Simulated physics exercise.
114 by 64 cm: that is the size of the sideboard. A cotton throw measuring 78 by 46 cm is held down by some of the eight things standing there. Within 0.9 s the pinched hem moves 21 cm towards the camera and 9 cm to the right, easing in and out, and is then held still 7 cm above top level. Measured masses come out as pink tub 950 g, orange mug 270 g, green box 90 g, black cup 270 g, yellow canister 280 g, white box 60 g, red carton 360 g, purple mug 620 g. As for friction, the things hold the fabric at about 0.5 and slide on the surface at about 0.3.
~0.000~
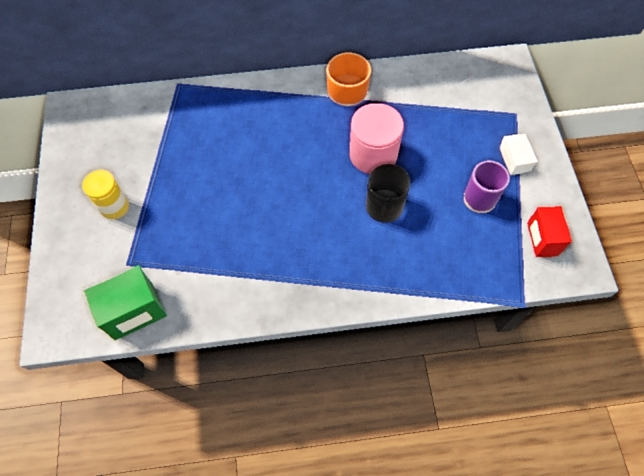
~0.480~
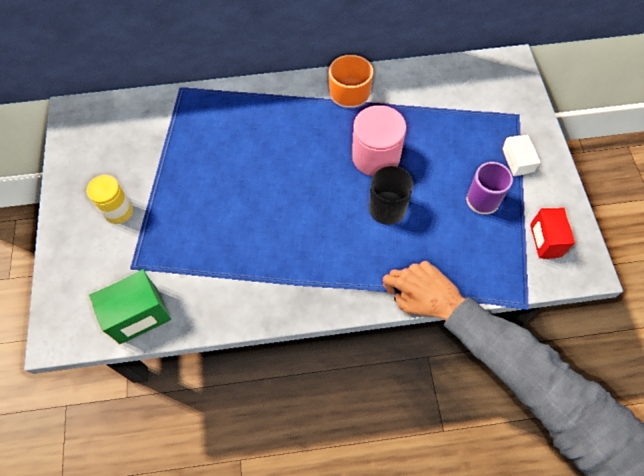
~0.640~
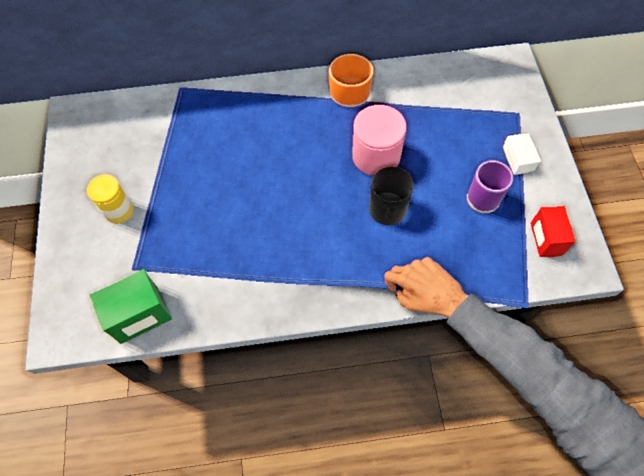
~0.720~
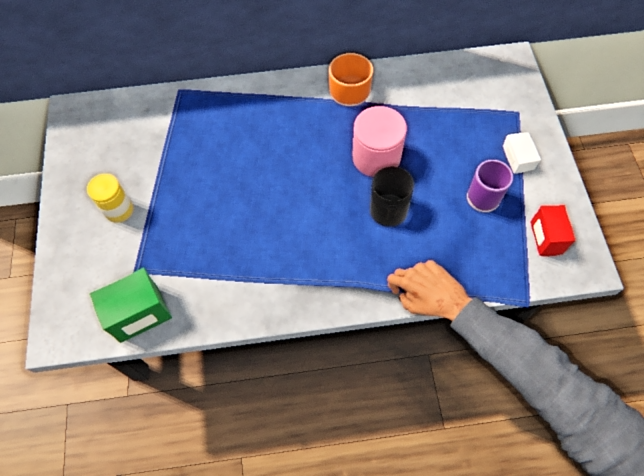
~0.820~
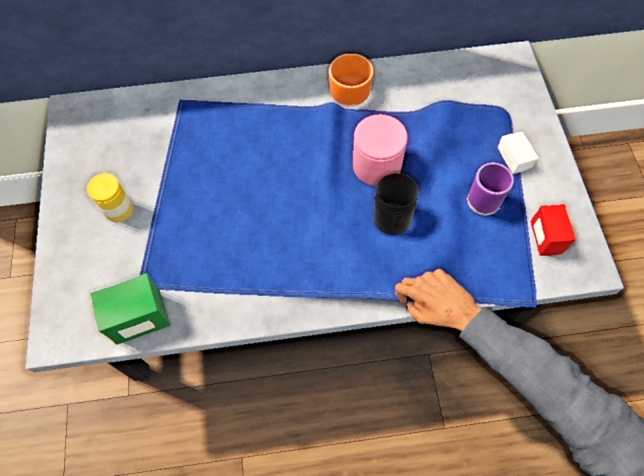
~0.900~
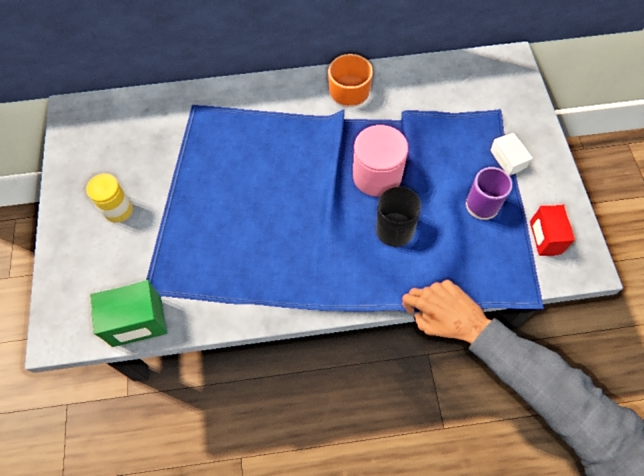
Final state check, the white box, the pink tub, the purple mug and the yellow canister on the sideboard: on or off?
As I see it, watch the white box hang in there; watch the pink tub hang in there; watch the purple mug hang in there; watch the yellow canister hang in there.
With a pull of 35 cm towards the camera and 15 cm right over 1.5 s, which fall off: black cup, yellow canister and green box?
Outcome: Black cup leaves the top; yellow canister is still there; green box is still there.
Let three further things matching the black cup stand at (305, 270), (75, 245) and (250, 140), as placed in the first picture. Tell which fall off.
Taking them one by one: Is lost, then is left on top, then is left on top.
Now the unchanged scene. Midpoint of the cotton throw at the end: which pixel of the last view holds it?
About (364, 304).
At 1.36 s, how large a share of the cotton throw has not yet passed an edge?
I'd say close to 70 per cent of it.
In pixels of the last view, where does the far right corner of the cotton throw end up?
That corner settles near pixel (477, 159) in the last view.
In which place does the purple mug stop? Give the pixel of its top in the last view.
(513, 259).
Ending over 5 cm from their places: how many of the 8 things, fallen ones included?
The total comes out at 4.
At 1.1 s, 95 % of the cotton throw is still over the top; pink tub 11 cm off its start, white box 5 cm off its start, purple mug 5 cm off its start.
At 1.2 s, 85 % of the cotton throw is still over the top; pink tub 17 cm off its start, purple mug 10 cm off its start, white box 8 cm off its start.
At 1.4 s, 70 % of the cotton throw is still over the top; pink tub 23 cm off its start at (396, 227), purple mug 15 cm off its start at (506, 243), white box 12 cm off its start at (503, 189).
At 1.5 s, 60 % of the cotton throw is still over the top; pink tub 26 cm off its start, purple mug 17 cm off its start, white box 13 cm off its start.
At 3.1 s, 55 % of the cotton throw is still over the top; pink tub 26 cm off its start at (398, 239), purple mug 18 cm off its start at (513, 259), white box 13 cm off its start at (508, 198), yellow canister 0 cm off its start at (102, 187).
